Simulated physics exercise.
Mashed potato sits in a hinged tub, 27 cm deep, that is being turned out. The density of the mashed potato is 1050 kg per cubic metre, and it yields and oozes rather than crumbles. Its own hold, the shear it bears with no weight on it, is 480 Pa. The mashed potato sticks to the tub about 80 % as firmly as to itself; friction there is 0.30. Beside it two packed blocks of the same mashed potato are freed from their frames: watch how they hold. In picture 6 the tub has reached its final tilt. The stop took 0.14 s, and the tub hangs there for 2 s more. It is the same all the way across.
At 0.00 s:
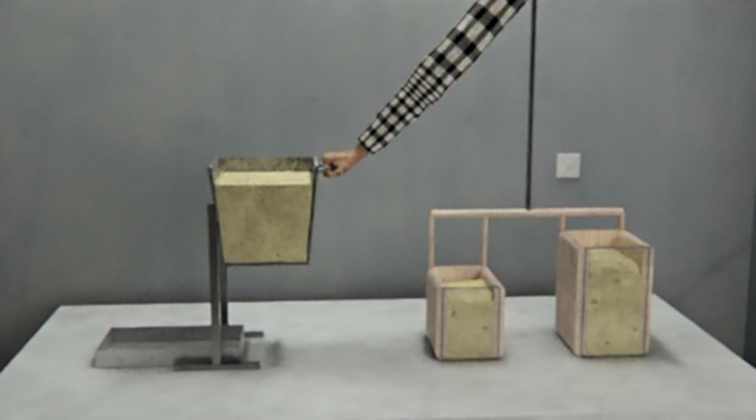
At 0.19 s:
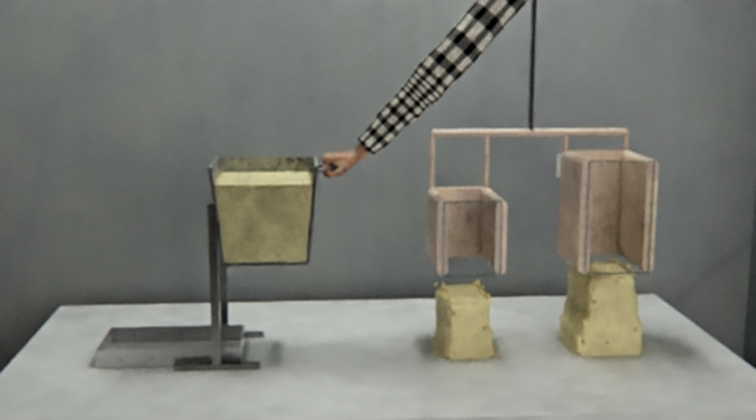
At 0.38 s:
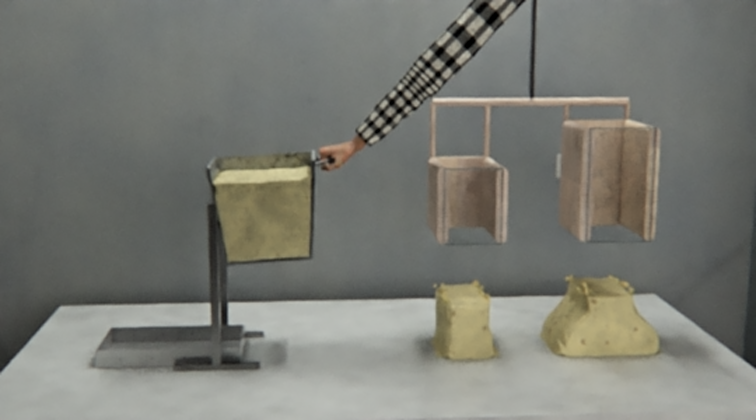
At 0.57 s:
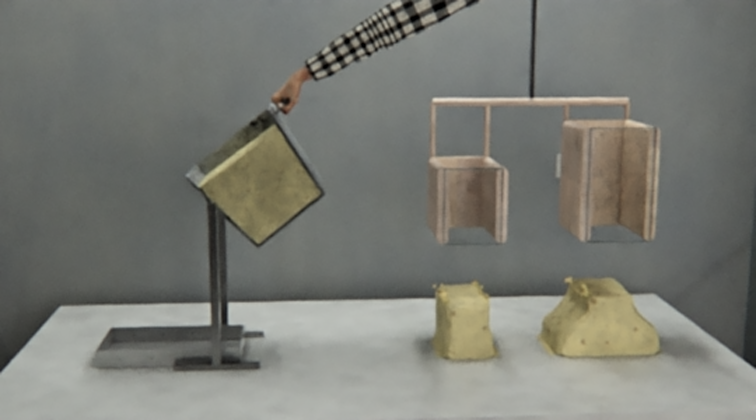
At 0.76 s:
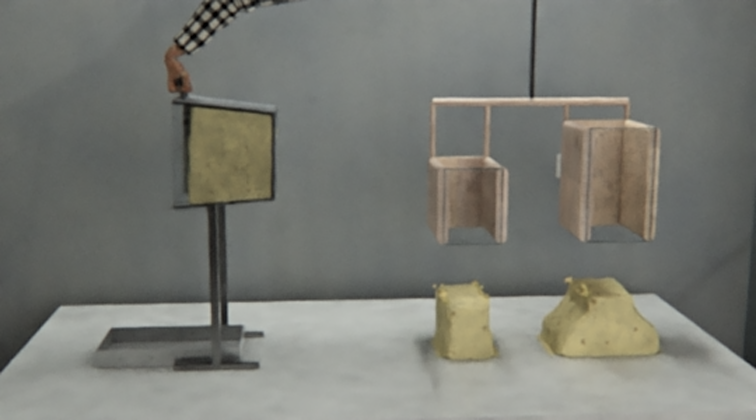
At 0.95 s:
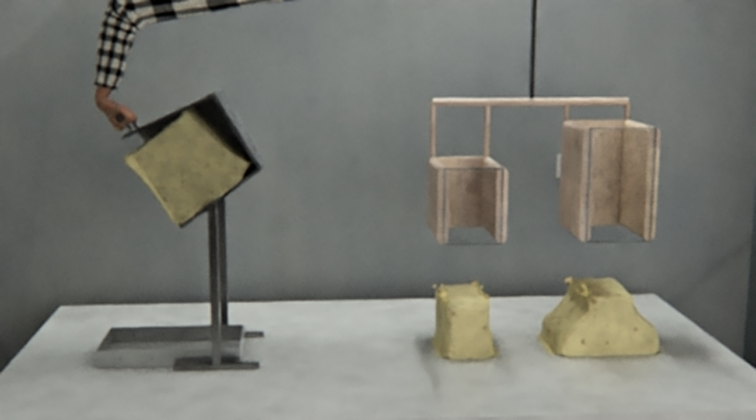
On a grey tabletop, wooden moulds lifting off two yellow blocks, the right one slumping, then a hand swinging a filled tub leftward.
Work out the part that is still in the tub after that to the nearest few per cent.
About 0 %.
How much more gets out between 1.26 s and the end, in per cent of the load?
About 0 %.
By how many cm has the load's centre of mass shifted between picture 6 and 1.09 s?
Some 17 cm.
After 1.09 s, the tub is at 120 degrees and holds 30 %.
After 1.26 s, the tub is at 120 degrees and holds 0 %.
After 1.43 s, the tub is at 120 degrees and holds 0 %.
After 1.60 s, the tub is at 120 degrees and holds 0 %.
After 2.95 s, at the end, the tub is at 120 degrees and holds 0 %.
